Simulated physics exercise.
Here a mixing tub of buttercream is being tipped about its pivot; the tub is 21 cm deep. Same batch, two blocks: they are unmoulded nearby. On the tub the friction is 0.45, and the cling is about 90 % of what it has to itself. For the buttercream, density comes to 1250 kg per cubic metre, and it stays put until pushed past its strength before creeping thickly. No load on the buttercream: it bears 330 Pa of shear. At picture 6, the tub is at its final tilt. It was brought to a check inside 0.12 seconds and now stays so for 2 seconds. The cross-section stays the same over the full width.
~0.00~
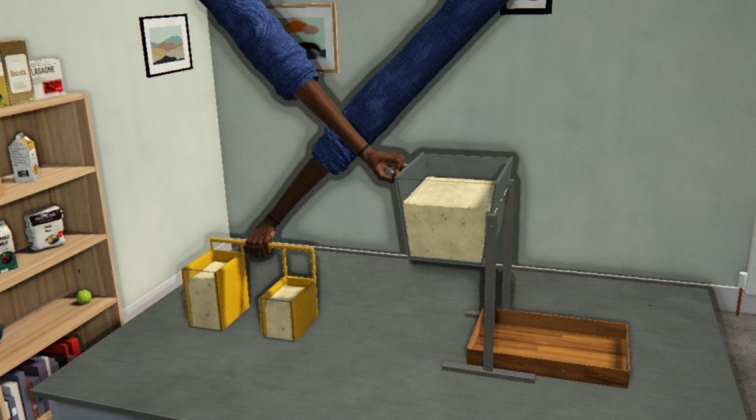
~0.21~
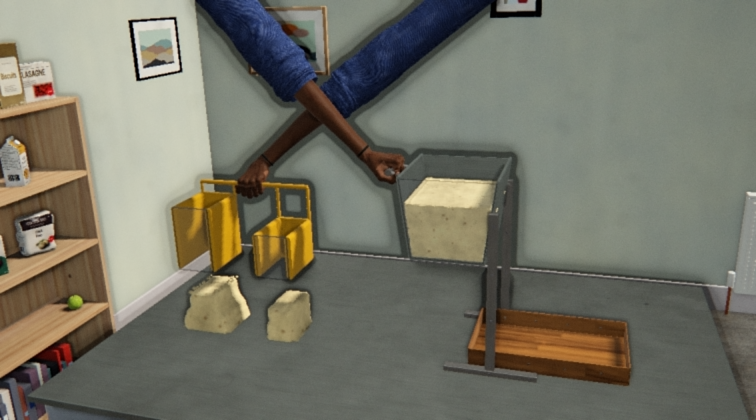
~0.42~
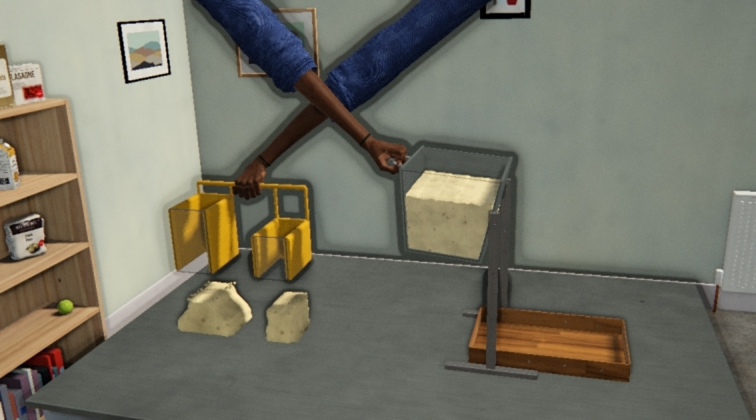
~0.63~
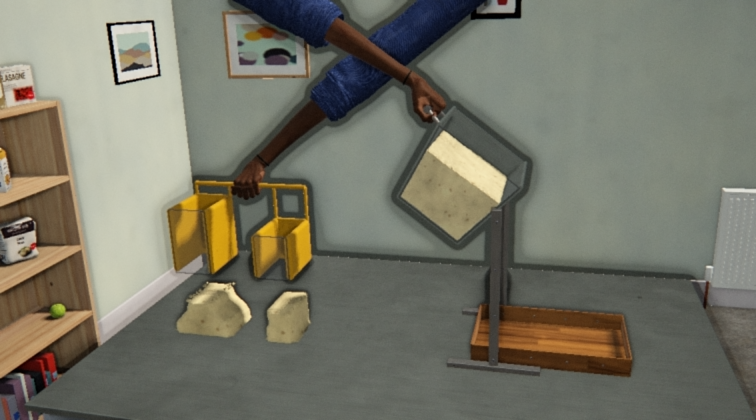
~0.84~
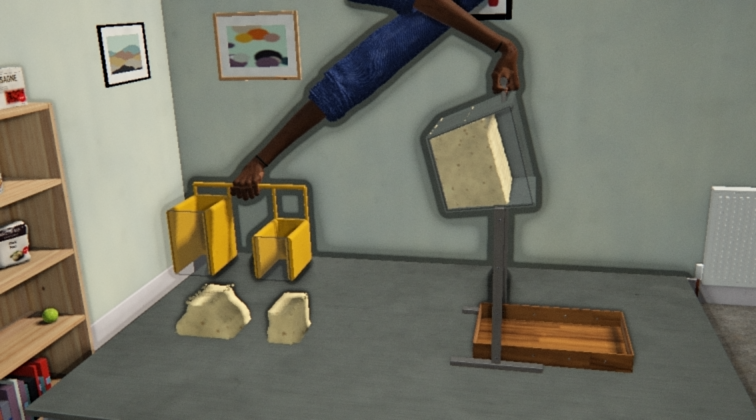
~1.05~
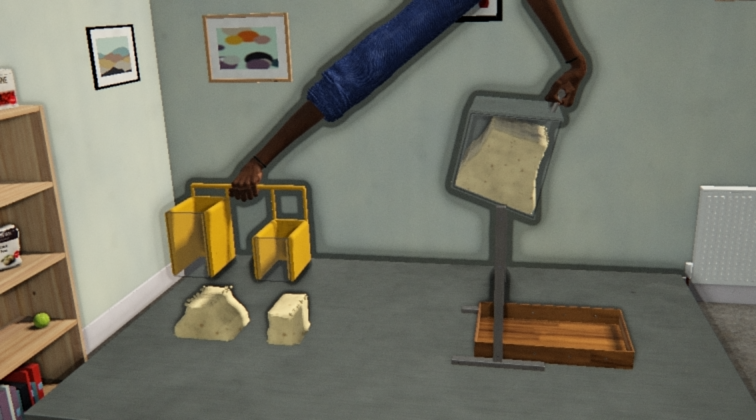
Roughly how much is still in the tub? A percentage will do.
I would say about 0 percent.
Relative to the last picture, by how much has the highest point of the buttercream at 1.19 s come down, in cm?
About 10 cm.
After 1.19 s, the tub is at 103 degrees and holds 56 %.
After 1.36 s, the tub is at 103 degrees and holds 27 %.
After 1.53 s, the tub is at 103 degrees and holds 17 %.
After 1.70 s, the tub is at 103 degrees and holds 7 %.
After 3.05 s, at the end, the tub is at 103 degrees and holds 0 %.
